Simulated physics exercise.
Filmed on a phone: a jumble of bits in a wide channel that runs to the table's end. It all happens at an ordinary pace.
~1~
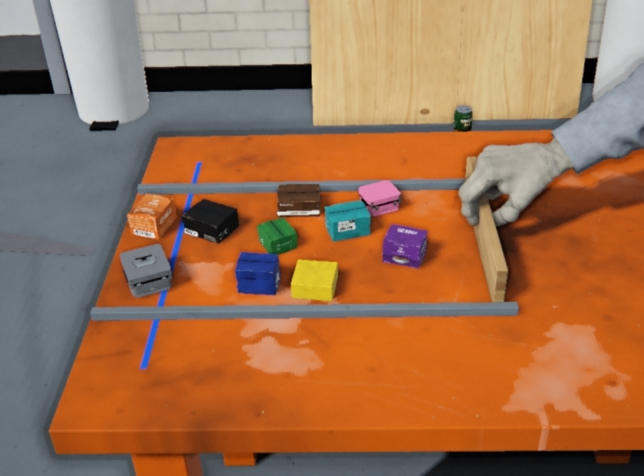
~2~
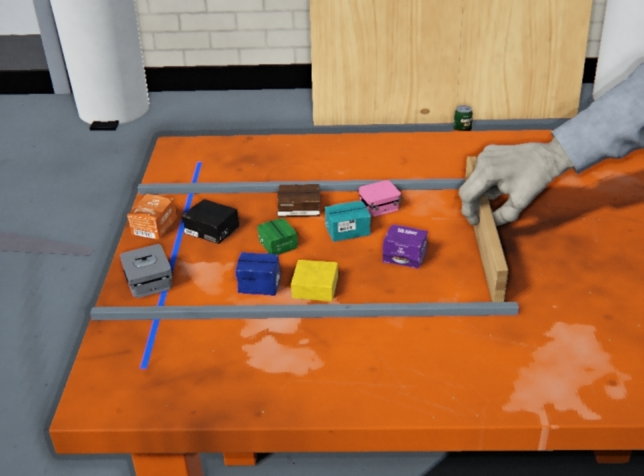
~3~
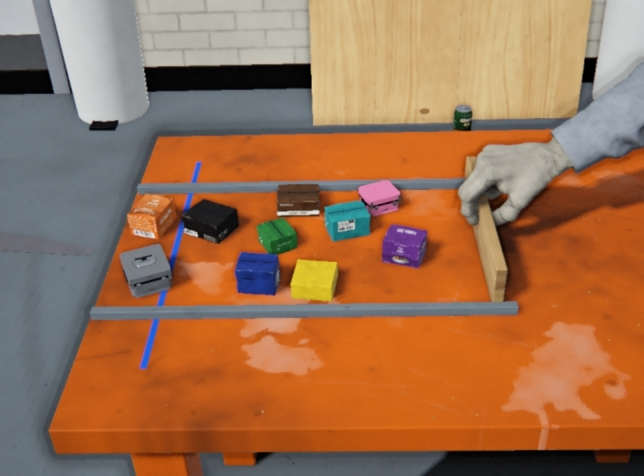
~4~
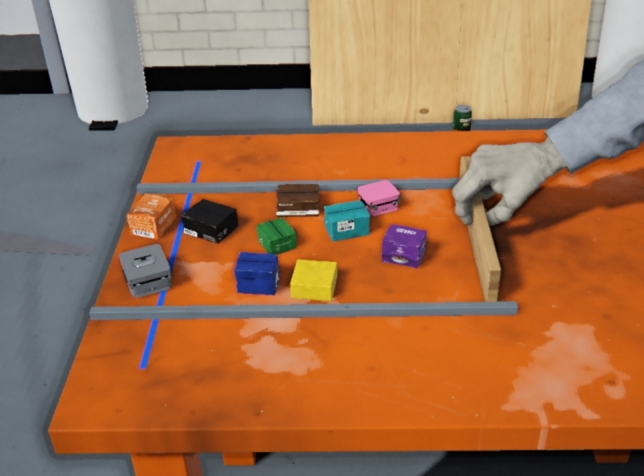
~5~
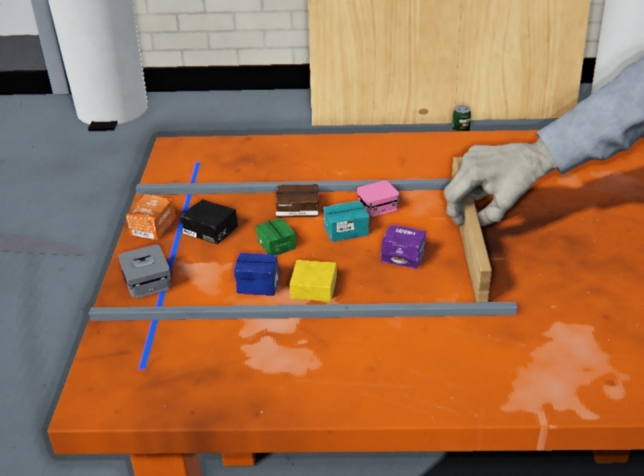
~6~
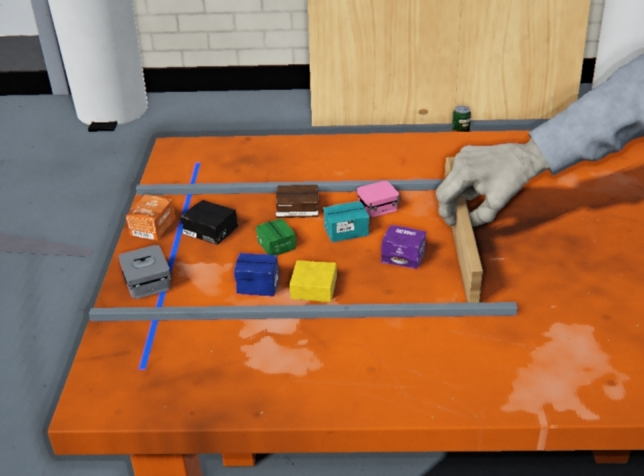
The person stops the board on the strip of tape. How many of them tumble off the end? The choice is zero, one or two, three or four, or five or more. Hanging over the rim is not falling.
The number that fall off is three or four.
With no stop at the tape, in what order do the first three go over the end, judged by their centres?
The order is the orange box, then the grey case, then the black box.
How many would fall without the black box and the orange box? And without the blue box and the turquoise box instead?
1 in the first case, 1 in the second.
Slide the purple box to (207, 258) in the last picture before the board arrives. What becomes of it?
The purple box does not fall.
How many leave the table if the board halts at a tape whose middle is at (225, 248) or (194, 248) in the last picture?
In that order 0 and 2.
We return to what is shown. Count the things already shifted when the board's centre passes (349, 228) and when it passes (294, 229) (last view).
At the one place 4, at the other 7.
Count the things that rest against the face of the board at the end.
The number is 4.
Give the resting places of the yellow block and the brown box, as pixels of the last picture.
The yellow block stops around (142, 285); the brown box around (133, 201).
Early on, none off yet; orange box at rest near (151, 217); grey case at rest near (146, 272); black box at rest near (209, 222).
A while later, none off yet; orange box at rest near (151, 217); grey case at rest near (146, 272); black box travelled a little near (190, 223).
Finally, the number that fall off is three or four; lost, black box, grey case and orange box.
